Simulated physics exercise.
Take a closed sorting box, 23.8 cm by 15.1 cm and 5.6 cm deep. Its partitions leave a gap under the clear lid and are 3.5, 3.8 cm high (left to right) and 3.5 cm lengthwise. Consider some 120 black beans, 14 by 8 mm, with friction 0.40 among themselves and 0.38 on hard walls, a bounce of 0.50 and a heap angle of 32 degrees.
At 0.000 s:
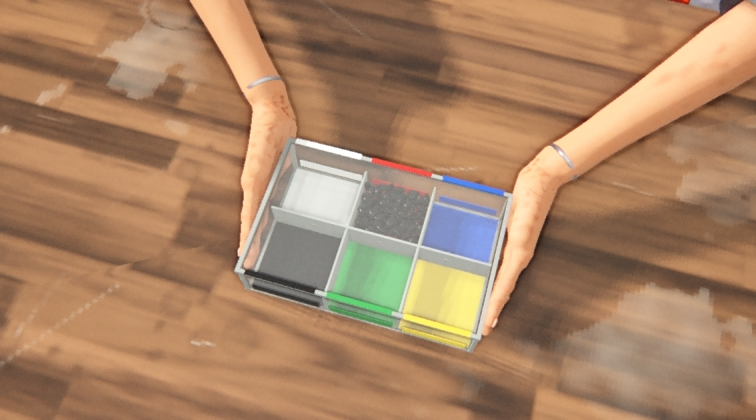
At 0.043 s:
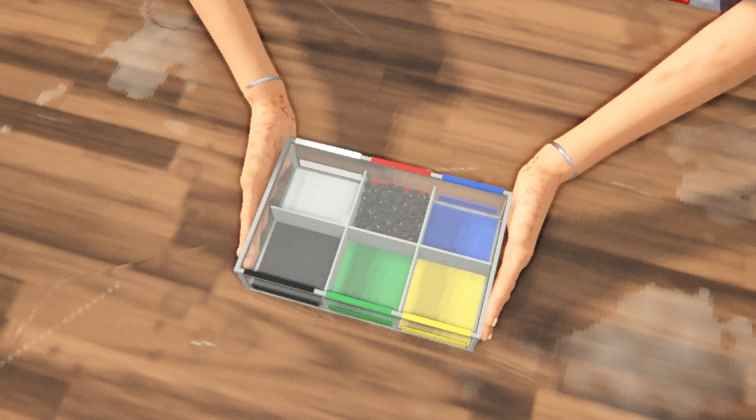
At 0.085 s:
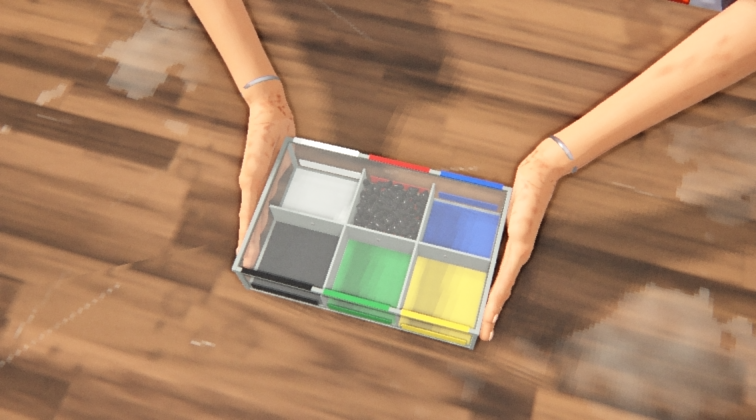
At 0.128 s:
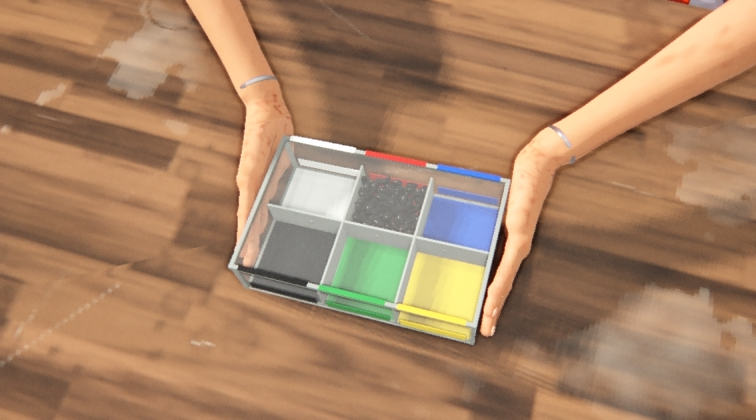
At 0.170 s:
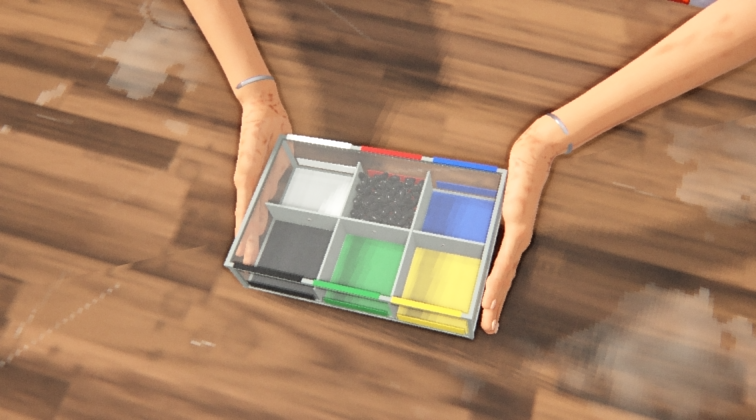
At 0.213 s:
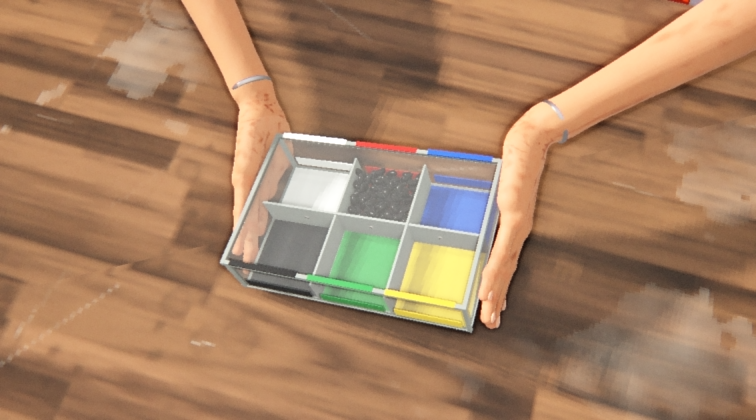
A clear box with six coloured compartments, black beans in the top middle one, tilted slightly between two hands on a wooden surface, while the beans stayed in their compartment.
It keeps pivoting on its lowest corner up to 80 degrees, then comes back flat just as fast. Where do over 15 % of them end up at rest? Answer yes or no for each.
Red: Yes, blue: No, green: No, yellow: No, white: Yes, black: No.
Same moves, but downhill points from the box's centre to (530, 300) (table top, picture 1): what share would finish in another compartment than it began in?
Some 35 per cent.
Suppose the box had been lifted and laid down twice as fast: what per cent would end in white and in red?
In that case white keeps 55 per cent while red keeps 45 per cent.
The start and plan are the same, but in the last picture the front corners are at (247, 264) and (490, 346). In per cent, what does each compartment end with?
Red 60; blue 15; green 0; yellow 25; white 0; black 0.
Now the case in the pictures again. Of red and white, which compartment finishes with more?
Fuller: Red.
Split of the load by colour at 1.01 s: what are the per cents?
Shares - red: 90, blue: 0, green: 0, yellow: 0, white: 10, black: 0.
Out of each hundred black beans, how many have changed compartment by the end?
Some 40 per cent.
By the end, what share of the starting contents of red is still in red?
Fraction kept: Approx. 60 %.
After 1.01 s, tilt 80 degrees; red 90 %, white 10 %.
After 1.54 s, tilt 36 degrees; red 60 %, white 40 %.
After 2.14 s, tilt 0 degrees; red 60 %, white 40 %.
In the end, at 2.7 s, red 60 %, blue 0 %, green 0 %, yellow 0 %, white 40 %, black 0 %.
